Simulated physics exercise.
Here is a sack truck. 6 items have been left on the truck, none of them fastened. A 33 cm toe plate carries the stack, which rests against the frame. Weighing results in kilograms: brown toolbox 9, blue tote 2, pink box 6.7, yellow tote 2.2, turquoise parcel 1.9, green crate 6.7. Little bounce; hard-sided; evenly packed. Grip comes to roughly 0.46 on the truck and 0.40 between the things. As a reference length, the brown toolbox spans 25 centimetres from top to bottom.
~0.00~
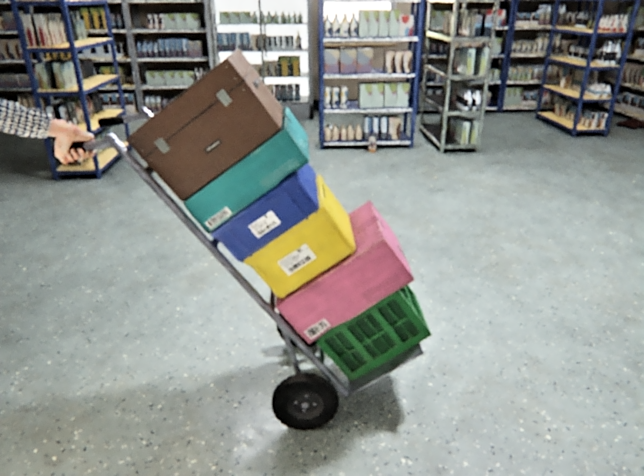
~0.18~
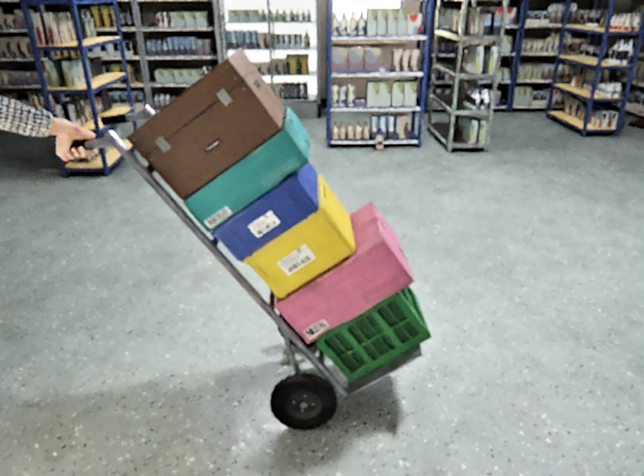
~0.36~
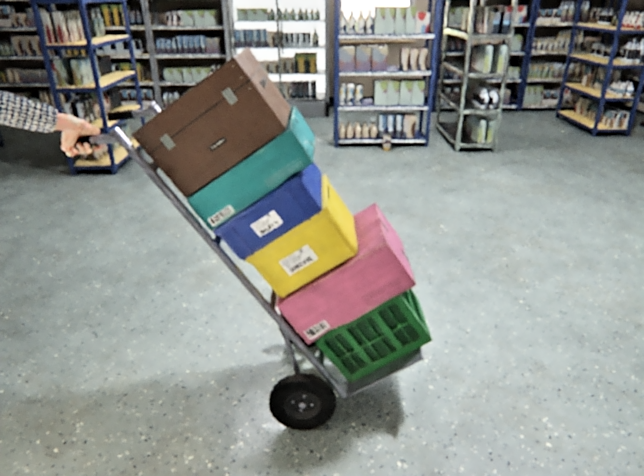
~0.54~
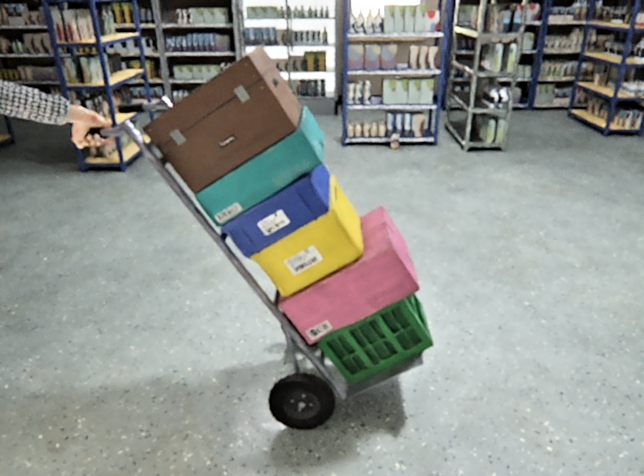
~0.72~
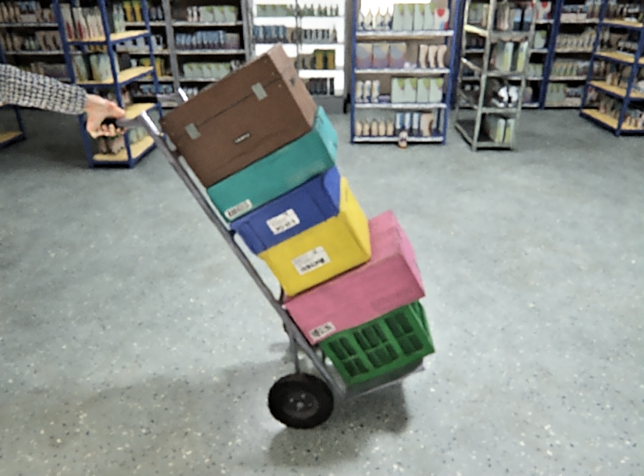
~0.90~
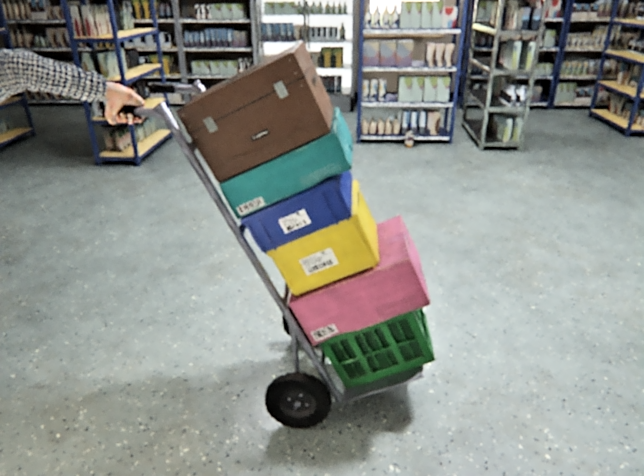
At first, a hand at the left grips the handle of a sack truck leaning well back, stacked with a brown toolbox, turquoise parcel, blue and yellow totes, pink box and green crate. The truck stays tilted briefly, then the hand gradually raises it more upright, the stack swinging up with it.
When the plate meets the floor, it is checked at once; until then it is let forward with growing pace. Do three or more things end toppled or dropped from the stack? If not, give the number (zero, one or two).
No, zero.
After 1.60 s, truck 3° back.
After 1.80 s, truck upright; brown toolbox slid 6 cm near (416, 125); blue tote slid 4 cm near (399, 216); turquoise parcel slid 5 cm.
After 2.20 s, truck upright; brown toolbox tipped 4° from how it sat near (424, 124); blue tote tipped 4° from how it sat near (404, 216); turquoise parcel tipped 4° from how it sat.
After 2.40 s, truck upright.
At rest (2.8 s), all 6 in place, give or take 10 cm. In the last view, brown toolbox near (399, 126), blue tote near (388, 218).
